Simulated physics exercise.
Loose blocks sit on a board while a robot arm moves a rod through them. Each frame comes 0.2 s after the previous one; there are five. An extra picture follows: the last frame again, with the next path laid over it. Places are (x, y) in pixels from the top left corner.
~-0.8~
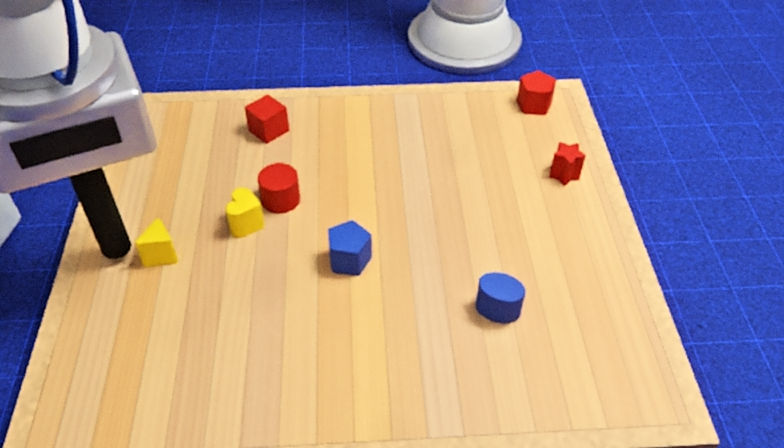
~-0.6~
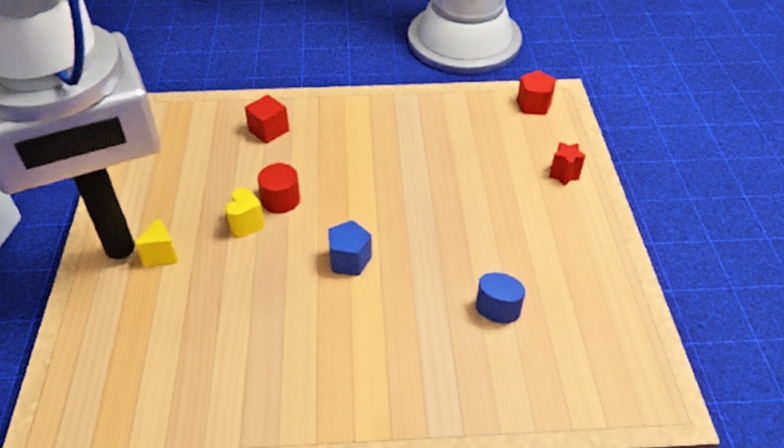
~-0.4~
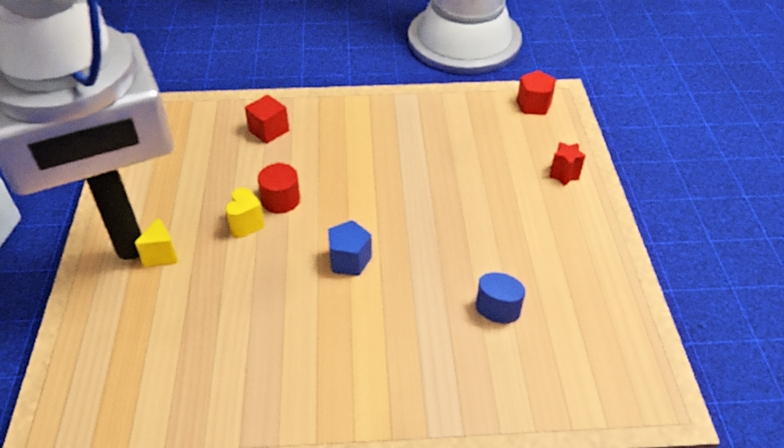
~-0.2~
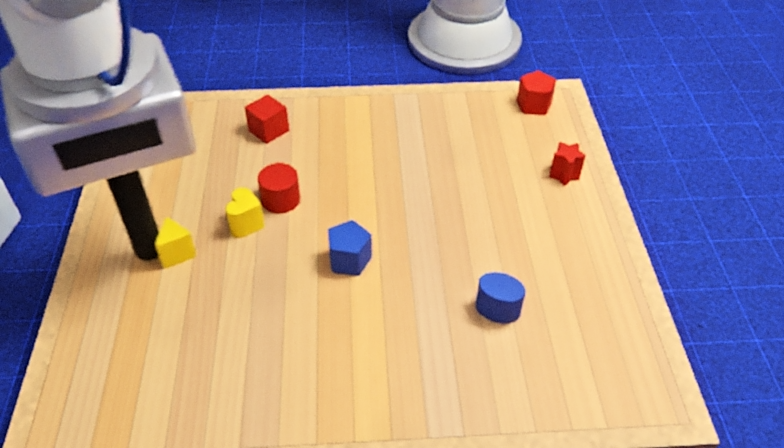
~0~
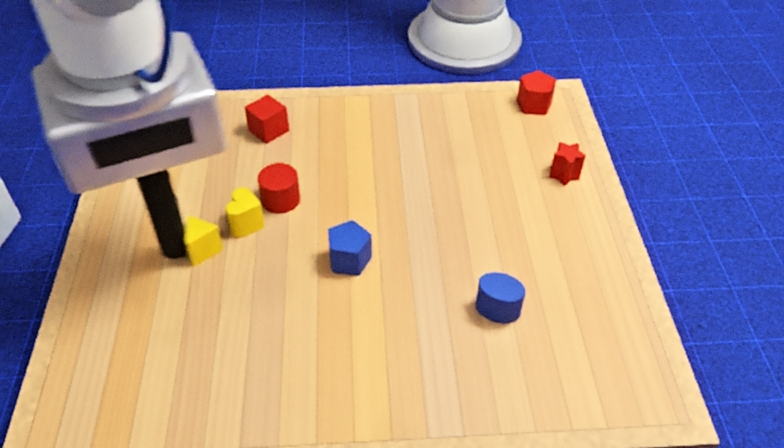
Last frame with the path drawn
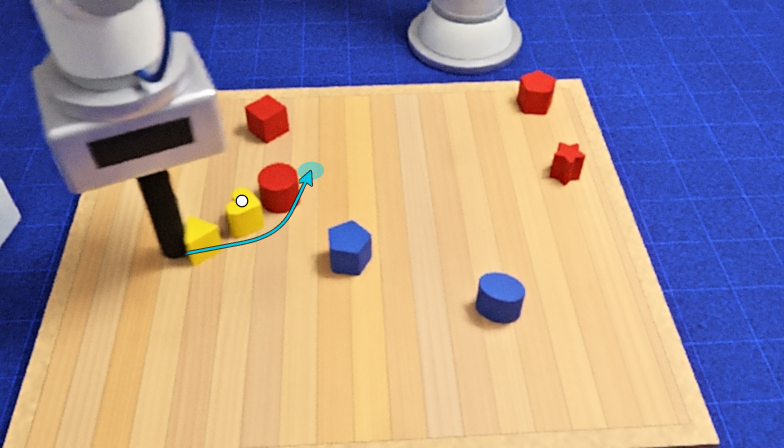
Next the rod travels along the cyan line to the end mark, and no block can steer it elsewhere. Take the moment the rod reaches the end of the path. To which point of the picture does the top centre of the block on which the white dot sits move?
The block on which the white dot sits ends near (262, 177).
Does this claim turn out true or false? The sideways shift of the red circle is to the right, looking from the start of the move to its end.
Answer: False.
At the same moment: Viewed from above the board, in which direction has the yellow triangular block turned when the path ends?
With the clock.
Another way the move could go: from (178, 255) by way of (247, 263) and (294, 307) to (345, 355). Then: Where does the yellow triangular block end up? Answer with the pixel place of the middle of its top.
At the end it should sit near (260, 224).
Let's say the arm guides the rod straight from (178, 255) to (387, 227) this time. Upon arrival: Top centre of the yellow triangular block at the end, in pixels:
At pixel (408, 194).
Path on the board, from (178, 255) over (243, 243) and (291, 212) to (311, 171); the dot is on the yellow heart-shaped block.
The first path, step by step. One third of the way, rod at (242, 236); yellow triangular block at (267, 215), turned 25° anticlockwise; yellow heart-shaped block at (254, 192), turned 35° anticlockwise; red circle at (280, 173).
Two thirds of the way, rod at (290, 205); yellow triangular block at (302, 207), turned 40° clockwise; yellow heart-shaped block at (263, 178); red circle at (285, 157).
At the end, rod at (310, 164); yellow triangular block at (302, 207), turned 40° clockwise; yellow heart-shaped block at (262, 177), turned 155° anticlockwise; red circle at (282, 135); blue pentagon in place.
